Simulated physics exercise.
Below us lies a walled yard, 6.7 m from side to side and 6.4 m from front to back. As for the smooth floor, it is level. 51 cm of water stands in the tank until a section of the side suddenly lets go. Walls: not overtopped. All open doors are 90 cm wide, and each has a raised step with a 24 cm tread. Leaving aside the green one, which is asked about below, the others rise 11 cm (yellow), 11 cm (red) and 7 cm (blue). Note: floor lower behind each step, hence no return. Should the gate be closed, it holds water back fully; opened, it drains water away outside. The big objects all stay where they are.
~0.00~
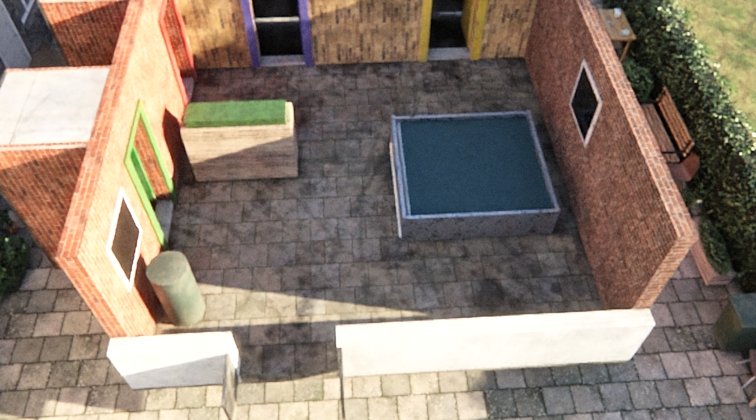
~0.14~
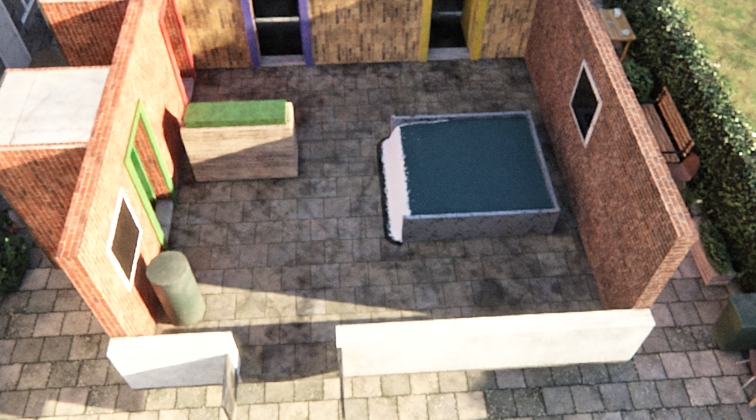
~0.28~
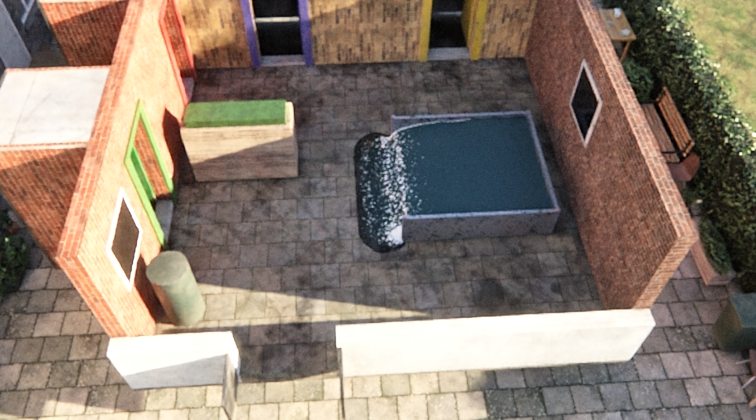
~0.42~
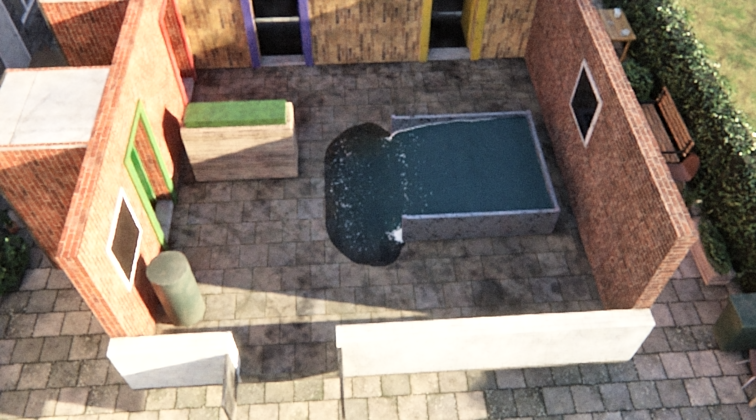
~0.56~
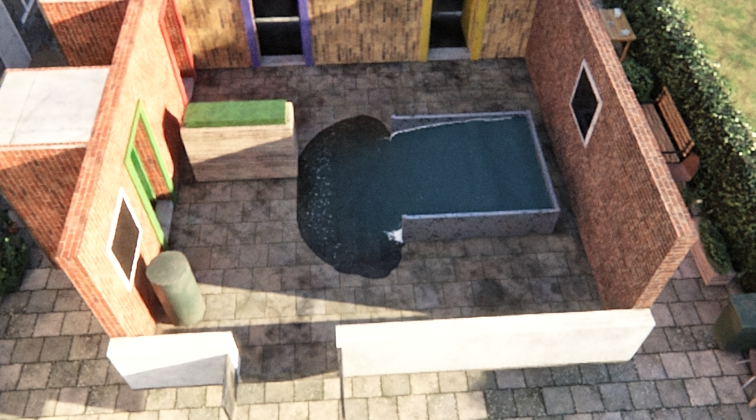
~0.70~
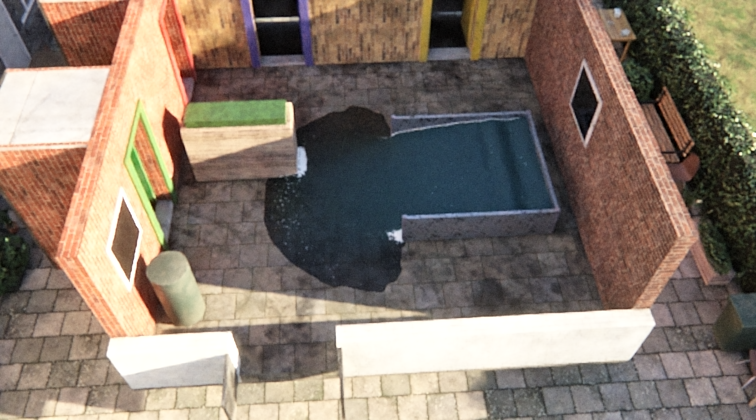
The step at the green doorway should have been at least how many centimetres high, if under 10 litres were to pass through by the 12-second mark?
At least some 24 cm.
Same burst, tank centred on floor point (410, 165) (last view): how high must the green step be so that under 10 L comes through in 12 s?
That setup calls for roughly 20 cm.
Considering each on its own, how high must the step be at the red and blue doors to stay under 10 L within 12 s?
You'd want about 15 centimetres at red and about 13.0 centimetres at blue.
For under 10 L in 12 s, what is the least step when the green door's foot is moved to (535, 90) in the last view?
Roughly 6.5 cm.
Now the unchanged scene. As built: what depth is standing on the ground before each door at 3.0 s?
Door by door, in centimetres - yellow 0, red 15, blue 15, green 26.
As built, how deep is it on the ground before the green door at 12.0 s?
About 4.0 cm.
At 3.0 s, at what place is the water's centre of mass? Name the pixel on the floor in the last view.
Centre estimate: (324, 193) px, approximately.
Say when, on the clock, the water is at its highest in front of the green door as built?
About 2.2 seconds.
After 1.4 s water covers 35 % of the floor, deepest (32 cm) near (304, 175); 15 cm at the green door, 0 litres in over its 15 cm step.
After 3.0 s water covers 50 % of the floor, deepest (32 cm) near (151, 352); 26 cm at the green door, 58 litres in over its 15 cm step.
After 12.0 s water covers 100 % of the floor, deepest (11 cm) near (574, 220); 4 cm at the green door, 98 litres in over its 15 cm step.
At the green door as built, the water arrived by 1.3 s and peaked near 27 cm at 2.2 s.
With a step of 20 cm, 34 litres would have come in within the 12 s; with 27.5 cm, 0 litres. So under 10 litres takes about 24 cm.
